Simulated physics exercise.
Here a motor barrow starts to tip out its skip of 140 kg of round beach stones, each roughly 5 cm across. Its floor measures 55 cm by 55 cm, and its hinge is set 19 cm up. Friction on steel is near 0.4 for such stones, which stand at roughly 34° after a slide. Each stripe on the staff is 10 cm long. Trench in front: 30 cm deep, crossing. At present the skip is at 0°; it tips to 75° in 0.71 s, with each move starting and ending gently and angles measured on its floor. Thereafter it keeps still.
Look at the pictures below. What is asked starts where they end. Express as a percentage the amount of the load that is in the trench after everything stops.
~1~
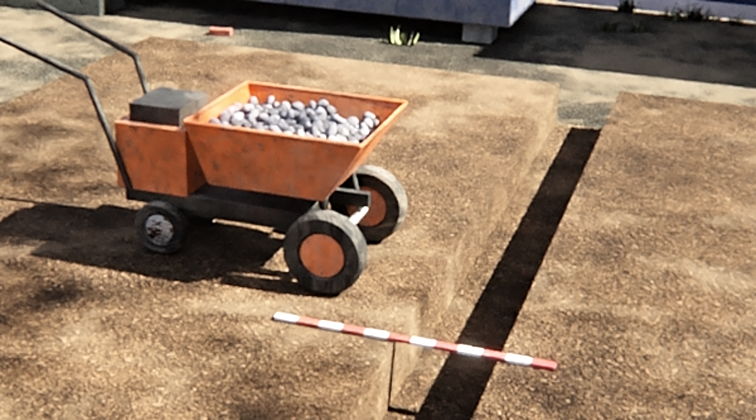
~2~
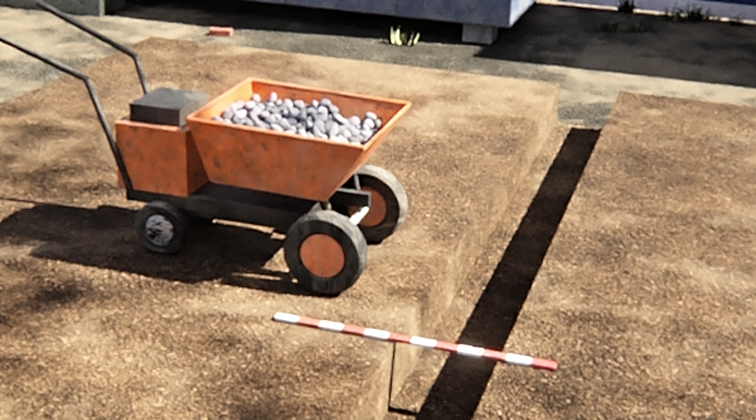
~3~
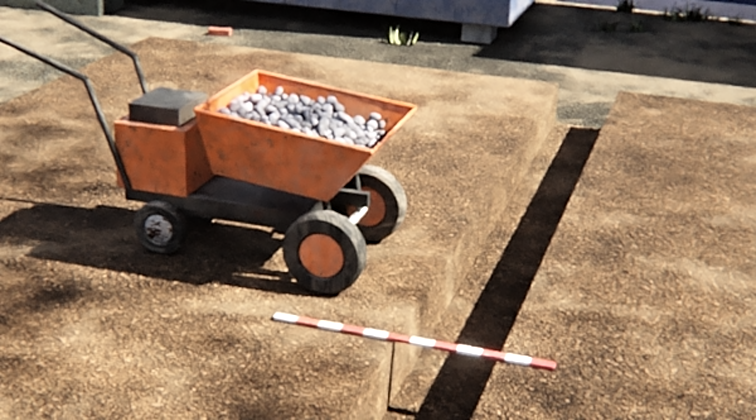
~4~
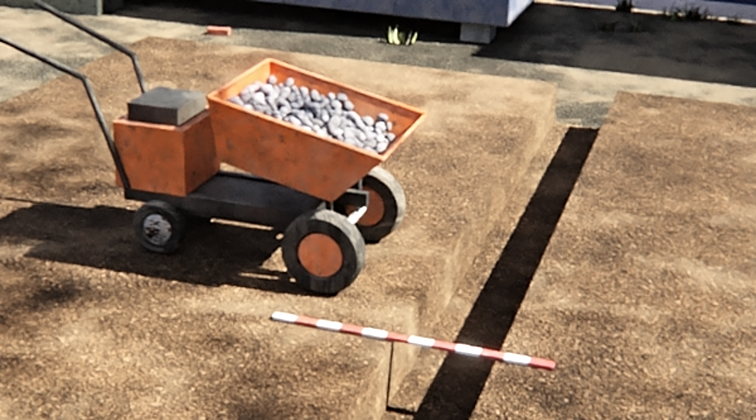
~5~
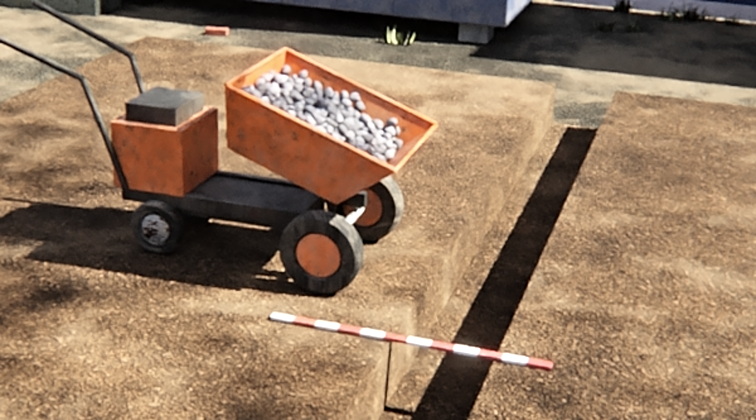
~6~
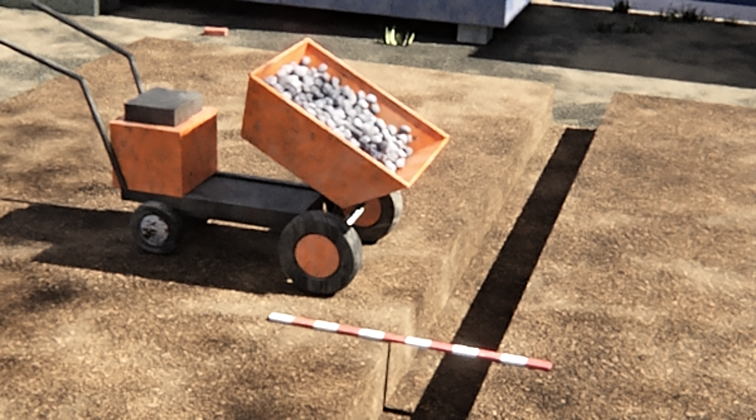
The amount is close to 72 per cent of the load.
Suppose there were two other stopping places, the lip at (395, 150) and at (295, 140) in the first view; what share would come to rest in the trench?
I'd expect some 35 per cent, then some 90.
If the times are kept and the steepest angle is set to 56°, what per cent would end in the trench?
Some 40% would finish there.
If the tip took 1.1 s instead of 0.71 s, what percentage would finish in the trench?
That works out at about 80 in a hundred.
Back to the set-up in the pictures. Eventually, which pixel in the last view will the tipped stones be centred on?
Somewhere around (499, 331) in the last picture.
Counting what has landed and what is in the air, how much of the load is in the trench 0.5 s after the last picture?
About 35%.
Then, 0.2 s after the last picture the floor is at 63°, 100 % in the skip; the foremost stones are at (440, 220).
Then, 0.5 s after the last picture the floor is at 75°, 58 % in the skip, 35 % in the trench, 7 % past the trench; the foremost stones are at (543, 305).
Then, 0.9 s after the last picture the floor is at 75°, 13 % in the skip, 58 % in the trench, 28 % past the trench; the foremost stones are at (728, 311).
Then, 2.8 s after the last picture the floor is at 75°, 0 % in the skip, 72 % in the trench, 28 % past the trench; the foremost stones are past the picture's edge.
